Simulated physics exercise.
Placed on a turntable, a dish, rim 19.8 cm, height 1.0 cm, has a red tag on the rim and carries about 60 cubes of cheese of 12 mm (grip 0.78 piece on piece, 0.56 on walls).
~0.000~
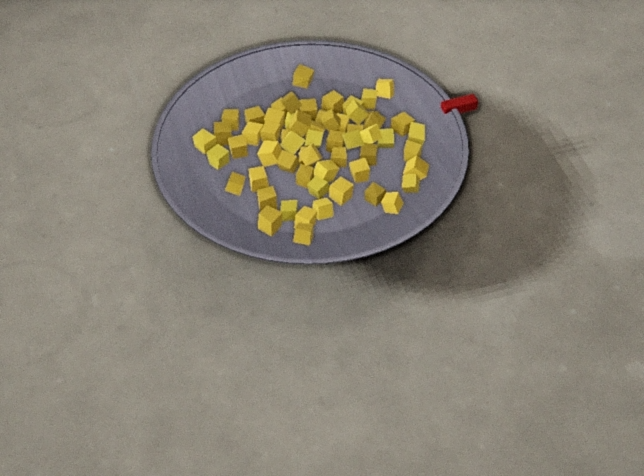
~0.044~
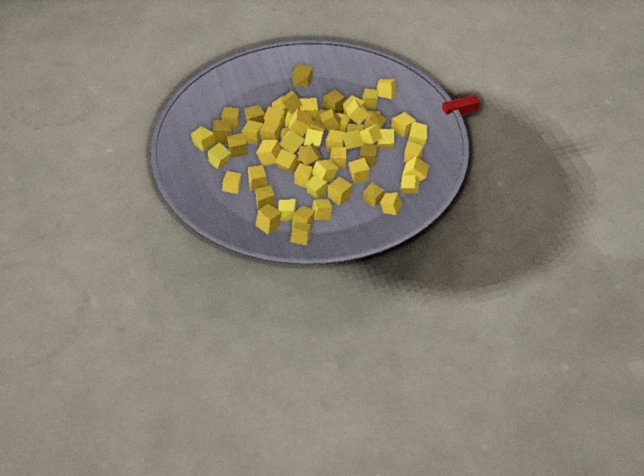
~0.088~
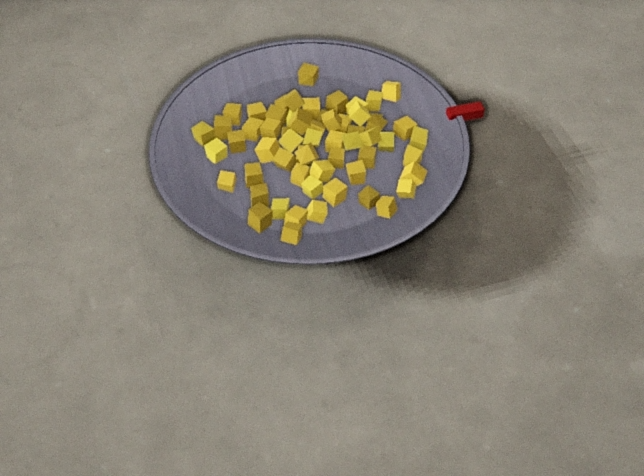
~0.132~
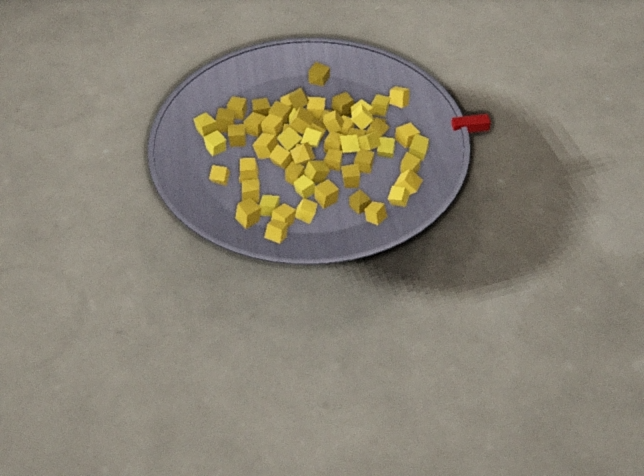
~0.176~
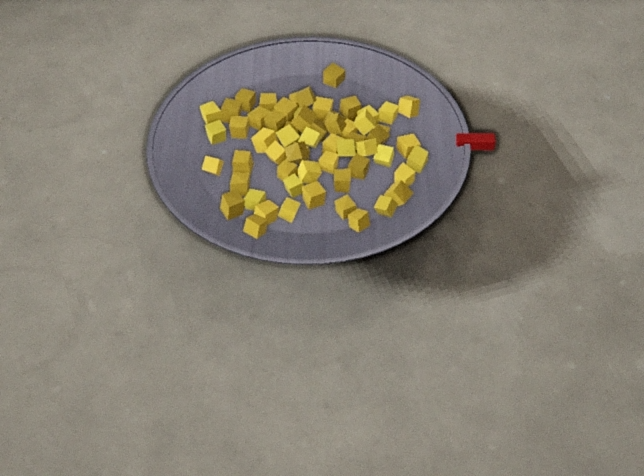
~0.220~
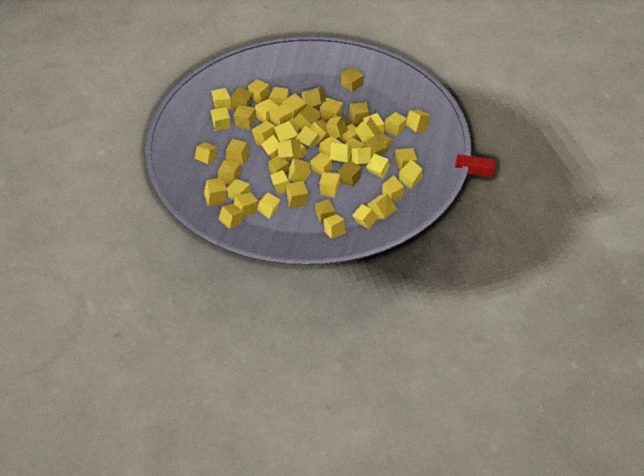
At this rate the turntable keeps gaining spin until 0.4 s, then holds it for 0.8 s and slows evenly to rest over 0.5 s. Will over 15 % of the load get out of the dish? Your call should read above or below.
My call is above.
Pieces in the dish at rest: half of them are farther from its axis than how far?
Result: Roughly 3.0 centimetres.
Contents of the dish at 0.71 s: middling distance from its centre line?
About 4.0 centimetres.
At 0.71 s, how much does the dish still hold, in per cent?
Roughly 90 percent of the load.
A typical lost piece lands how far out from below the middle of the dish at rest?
It comes to around 16 cm.
Then, at 0.71 s, dish 90 %, in the air 5 %; middle of the pieces not yet landed near (312, 137).
After 1.12 s, dish 60 %, fallen behind where it stops 15 %, fallen left of where it stops 10 %, fallen in front of where it stops 10 %; middle of the pieces not yet landed near (300, 141).
After 1.49 s, dish 55 %, fallen behind where it stops 15 %, fallen left of where it stops 10 %, fallen in front of where it stops 15 %; middle of the pieces not yet landed near (323, 137).
Then, at 1.85 s, dish 55 %, fallen behind where it stops 15 %, fallen left of where it stops 10 %, fallen in front of where it stops 15 %; middle of the pieces not yet landed near (322, 142).
By 2.3 s all is still; dish 55 %, fallen behind where it stops 15 %, fallen left of where it stops 10 %, fallen in front of where it stops 15 %.
